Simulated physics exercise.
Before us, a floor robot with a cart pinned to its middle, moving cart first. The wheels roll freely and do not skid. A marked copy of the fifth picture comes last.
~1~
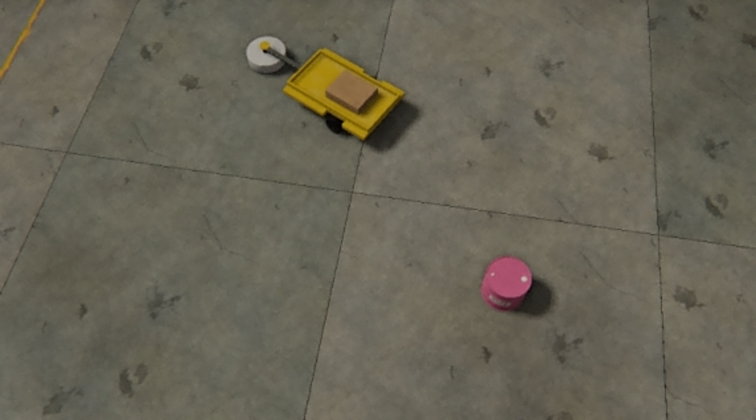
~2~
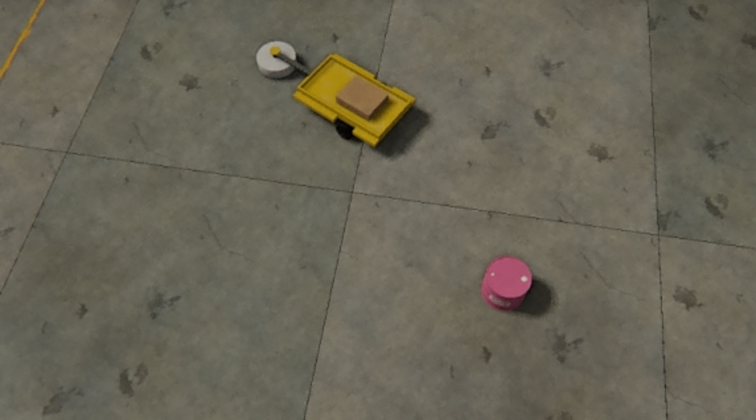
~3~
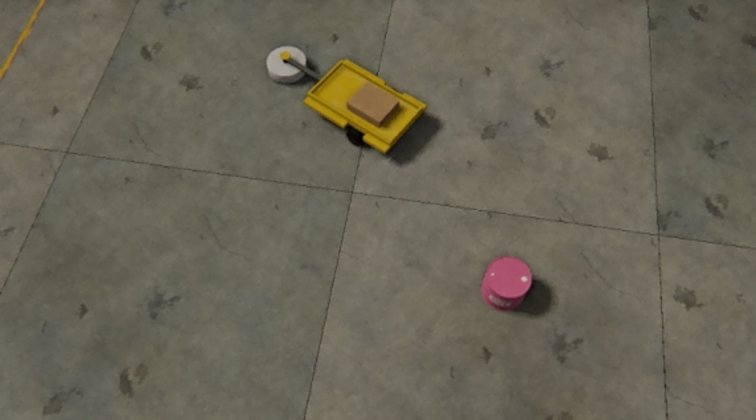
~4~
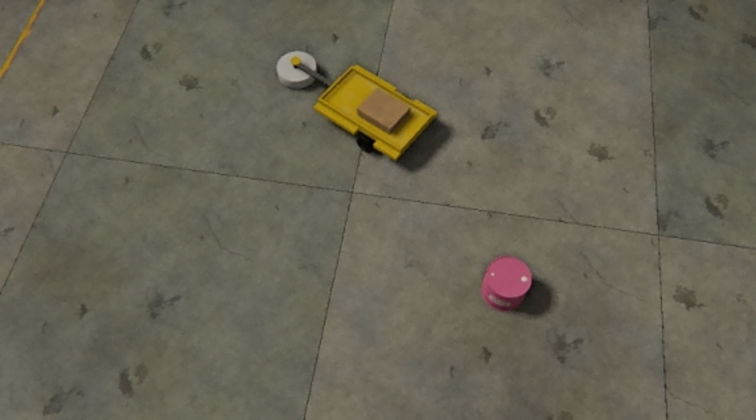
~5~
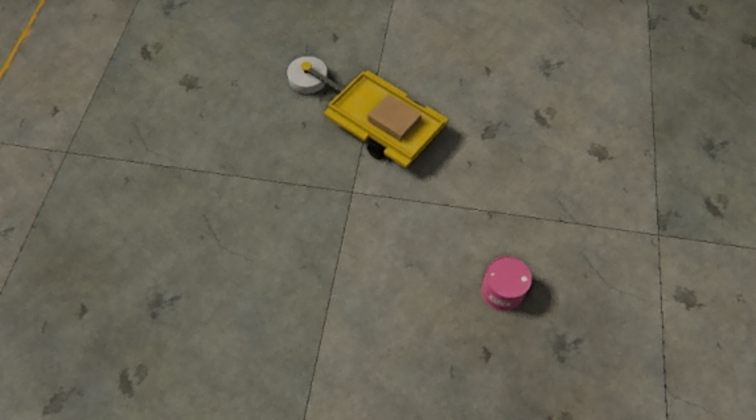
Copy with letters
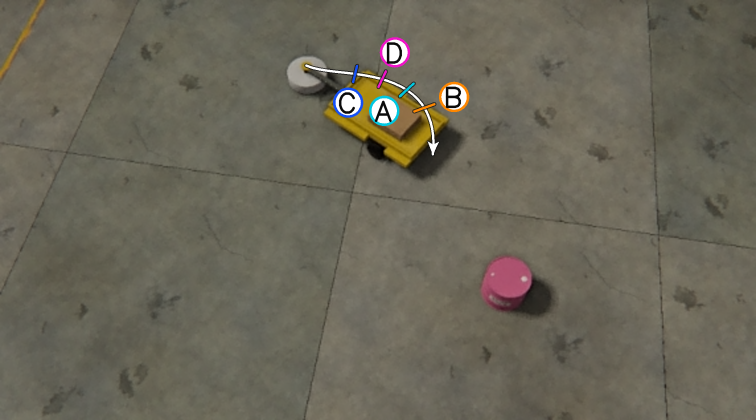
A grey concrete floor marked off in large slabs, with a yellow line crossing the upper left corner, is seen from high above at a slant. A small round white robot is joined by a bar to a yellow cart carrying a brown box, up and left of a pink tub. The robot backs slowly toward the lower right, pushing the cart ahead of it, while the tub and the camera stay still.
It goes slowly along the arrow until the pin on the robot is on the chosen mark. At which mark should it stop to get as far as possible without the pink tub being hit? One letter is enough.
As far as tick B.
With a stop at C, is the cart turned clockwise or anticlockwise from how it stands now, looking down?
Clockwise.
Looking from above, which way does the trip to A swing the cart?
Clockwise.
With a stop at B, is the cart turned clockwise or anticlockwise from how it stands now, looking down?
For that mark, clockwise.
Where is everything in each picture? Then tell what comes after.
The first frame shows pink tub (503, 291); robot (266, 53); yellow cart (344, 91).
The second frame shows robot (276, 58); yellow cart (354, 97); pink tub (503, 291).
The third frame shows robot (287, 63); yellow cart (365, 103); pink tub (503, 291).
The fourth frame shows robot (297, 68); yellow cart (375, 109); pink tub (503, 291).
The fifth frame shows robot (307, 73); yellow cart (386, 116); pink tub (503, 291).
On the marked copy, A at (407, 90); B at (424, 108); C at (355, 74); D at (382, 79); the route from (306, 66) via (401, 86) to (433, 155).
Following B. Soon after the start, robot (353, 81), cart (420, 138).
Later, robot (396, 91), cart (444, 162).
In the end, robot (424, 115), cart (461, 194); nothing has been touched.
As for the rest, A is safe but short; C is safe but short; D is safe but short.
